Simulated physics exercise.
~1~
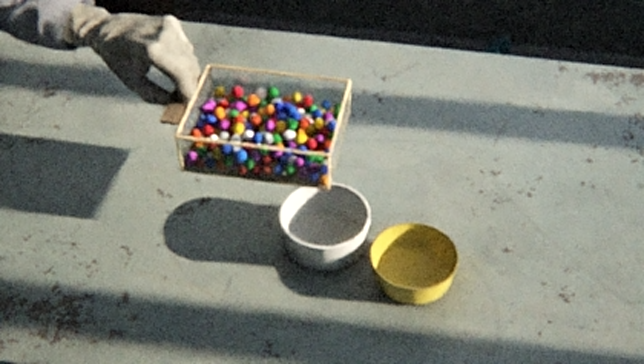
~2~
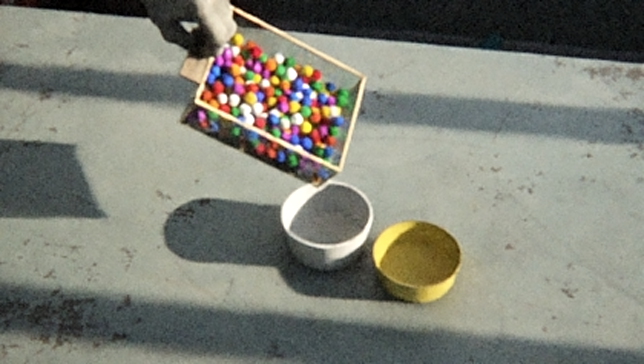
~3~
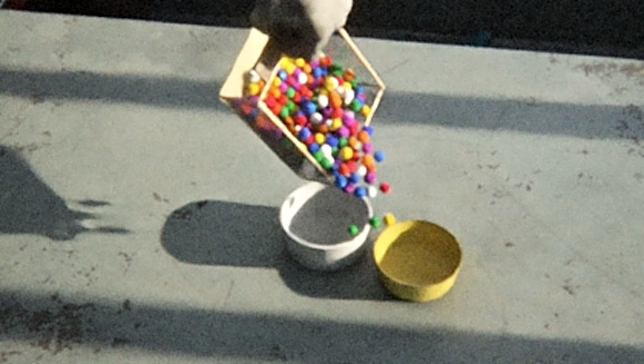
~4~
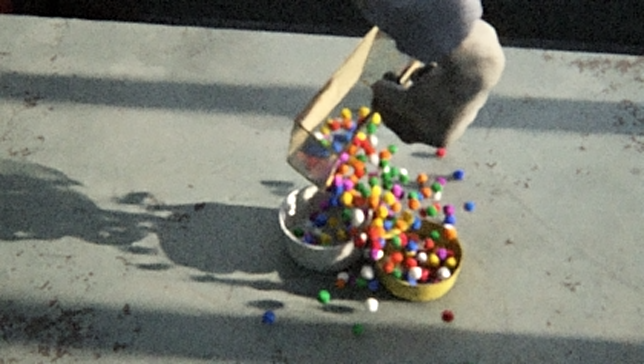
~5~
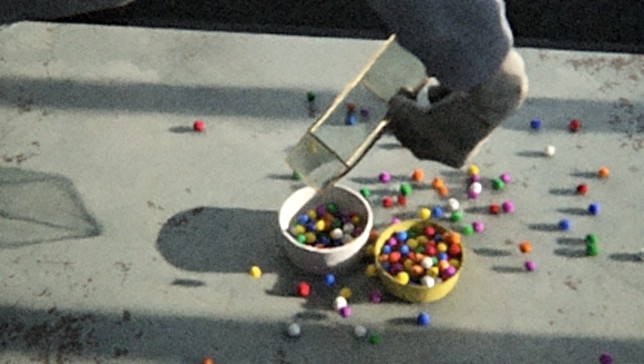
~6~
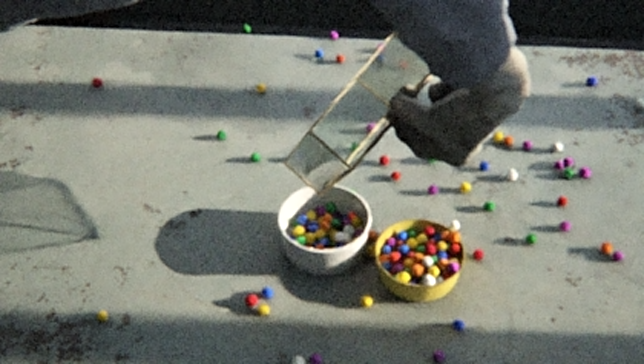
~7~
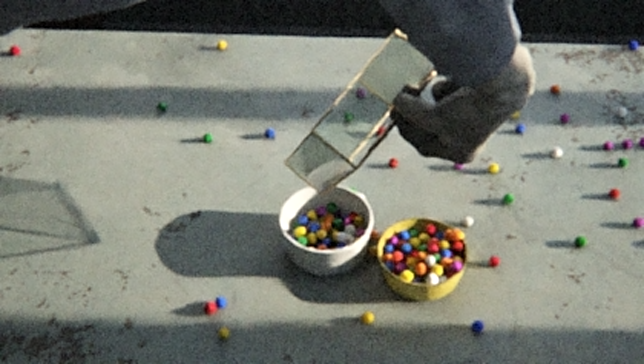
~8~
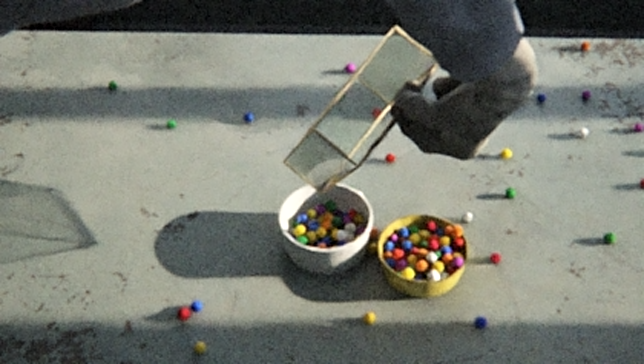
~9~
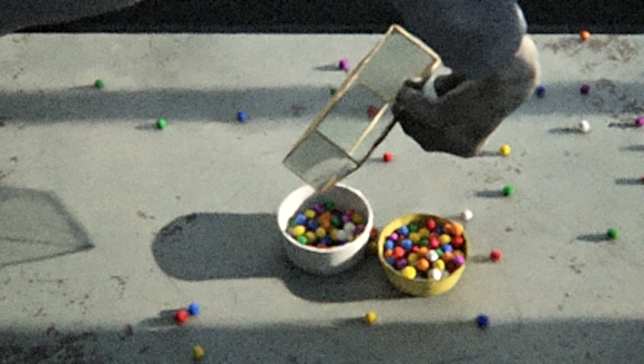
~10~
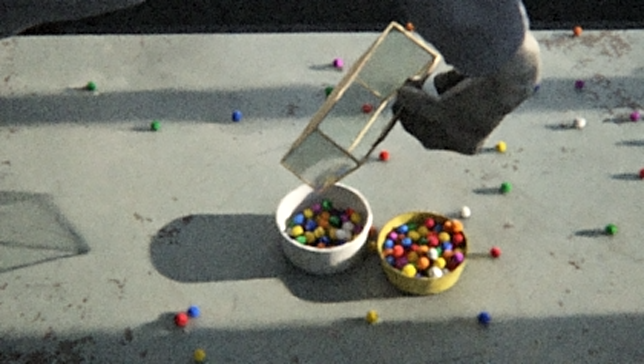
Colorful marbles pour from a hand-tipped box into white and yellow dishes, many scattering outside.
